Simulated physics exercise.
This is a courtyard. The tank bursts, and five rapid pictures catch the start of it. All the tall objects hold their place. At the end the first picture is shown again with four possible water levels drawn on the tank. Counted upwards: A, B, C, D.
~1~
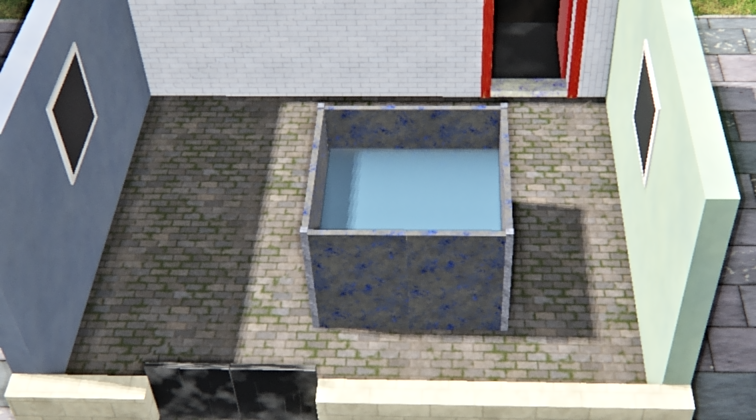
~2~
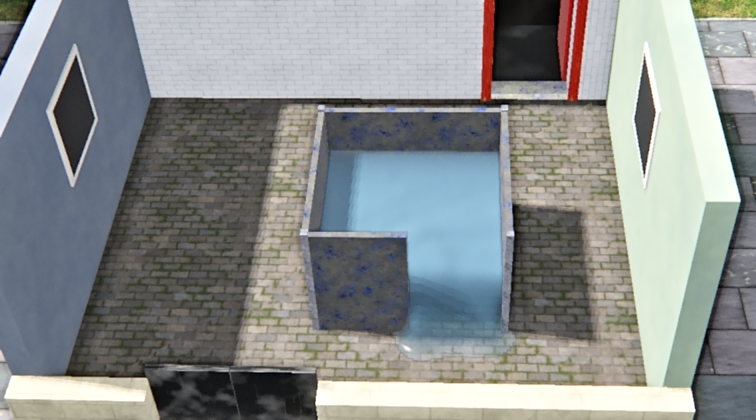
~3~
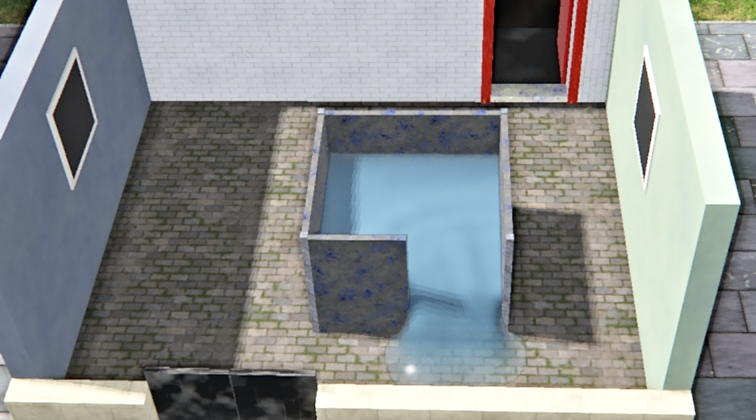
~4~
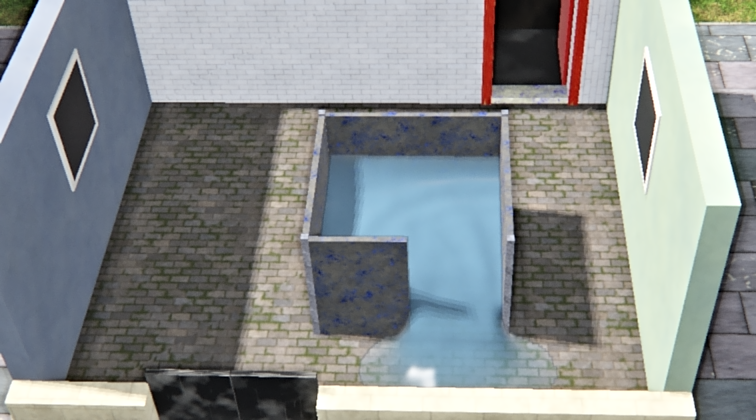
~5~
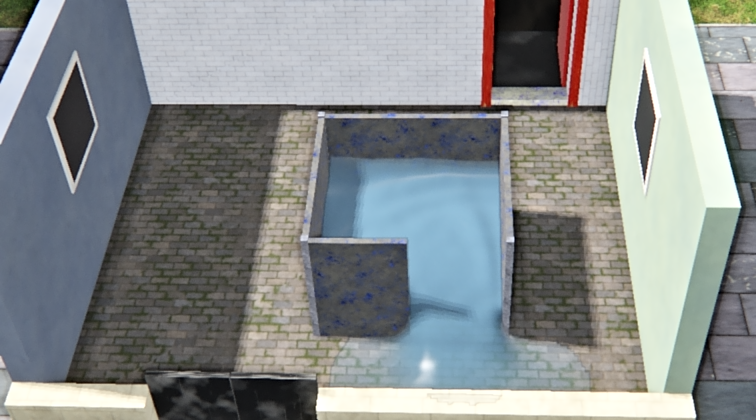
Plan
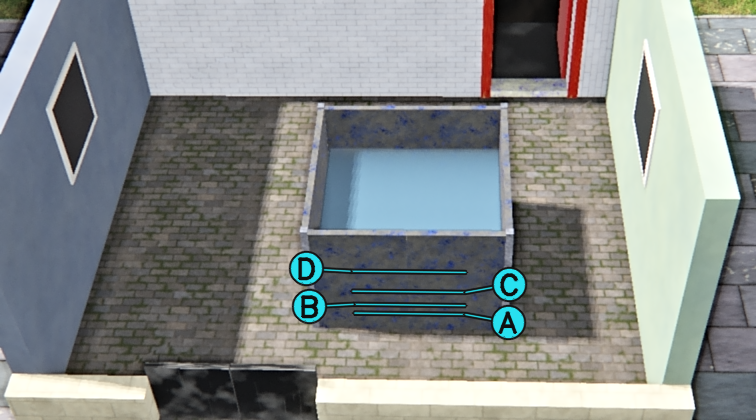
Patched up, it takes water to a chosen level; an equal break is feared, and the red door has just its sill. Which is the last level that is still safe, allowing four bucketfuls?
B will do.
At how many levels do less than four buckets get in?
Two.
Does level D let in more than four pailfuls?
Yes, that goes wrong.
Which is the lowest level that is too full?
That would be C.
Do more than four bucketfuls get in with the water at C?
Yes.
In cyan, A at (409, 313); B at (409, 304); C at (408, 291); D at (407, 271); from the bottom up A, B, C, D.
For level A, nothing gets over.
For level B, a bucket or two gets in.
For level C, about 10 bucketfuls get in.
For level D, dozens of bucketfuls pour in.
